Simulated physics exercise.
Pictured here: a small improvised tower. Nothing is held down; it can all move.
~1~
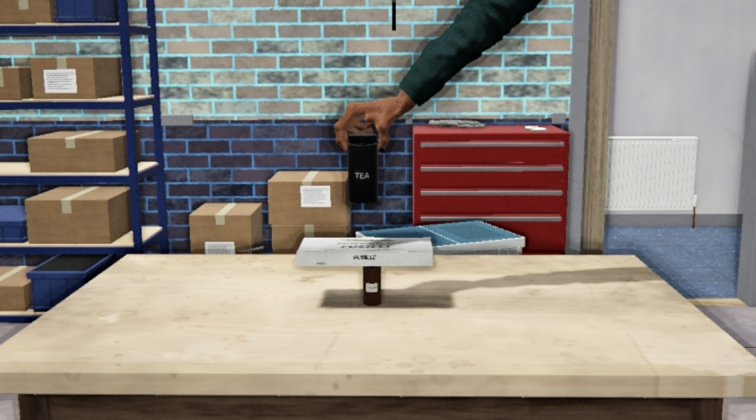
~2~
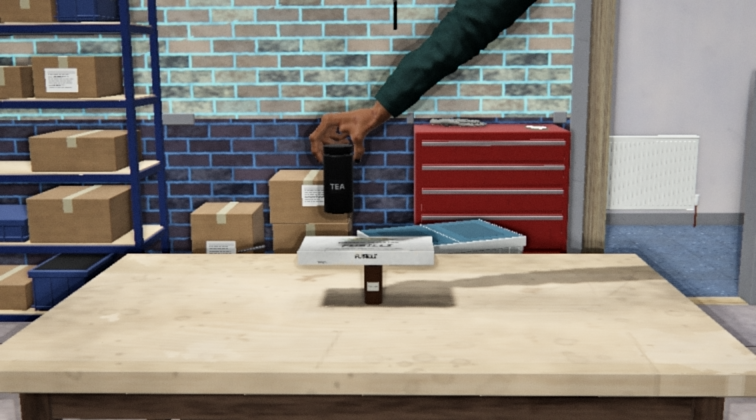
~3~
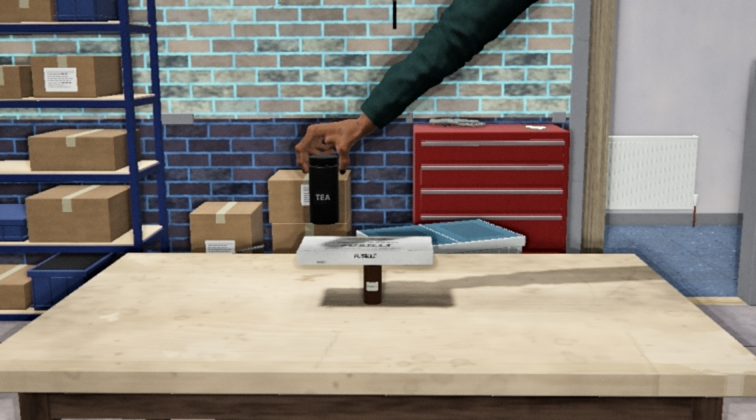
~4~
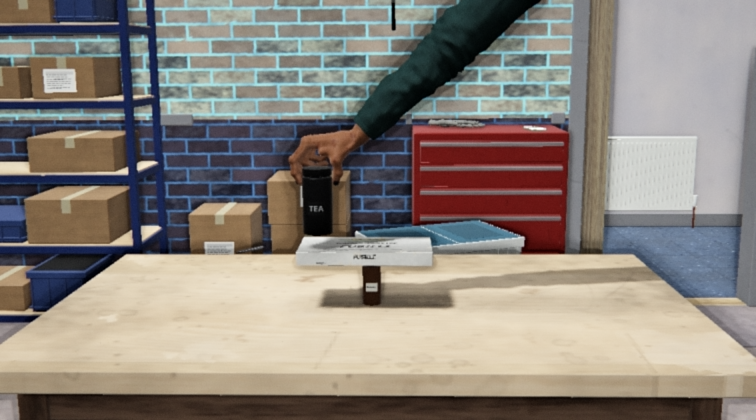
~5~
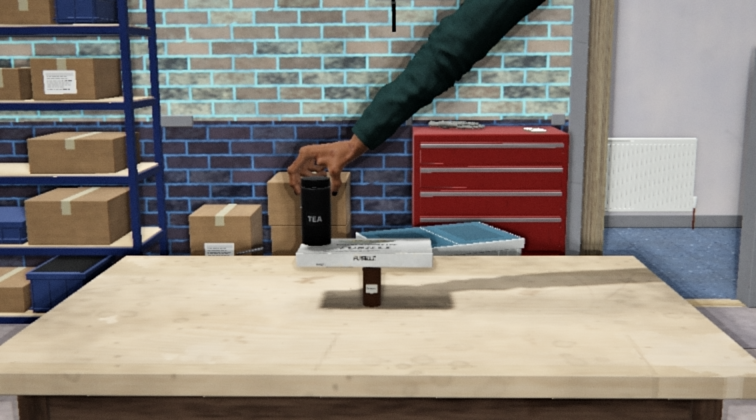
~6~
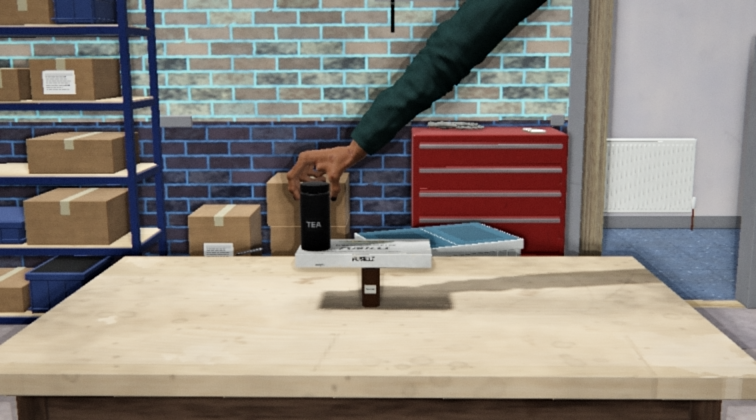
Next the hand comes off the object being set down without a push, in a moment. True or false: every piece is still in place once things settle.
False.
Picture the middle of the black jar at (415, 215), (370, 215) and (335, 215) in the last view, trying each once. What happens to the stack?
Try 1: Topples; try 2: Stands; try 3: Topples.
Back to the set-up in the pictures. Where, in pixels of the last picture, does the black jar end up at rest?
Close to pixel (218, 296).
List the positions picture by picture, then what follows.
On its way; black jar (363, 168); white packet (366, 251), in the first frame.
On its way; black jar (339, 178); white packet (367, 250), in the second frame.
On its way; black jar (324, 189); white packet (366, 250), in the third frame.
On its way; black jar (318, 201); white packet (366, 251), in the fourth frame.
On its way; black jar (316, 211); white packet (366, 253), in the fifth frame.
Set down, still held; black jar (315, 216); white packet (365, 253), in the sixth frame.
Then, 0.40 s on from there, black jar now fallen; white packet turned 47° from how it was put.
Then, 0.50 s on from there, white packet turned 35° from how it was put; brown shaker turned 20° from how it was put.
Then, 0.60 s on from there, white packet now fallen; brown shaker on its side.
In the end, fallen, white packet, black jar and brown shaker. At the end, from the last picture's camera, black jar near (218, 296). The stack comes apart.
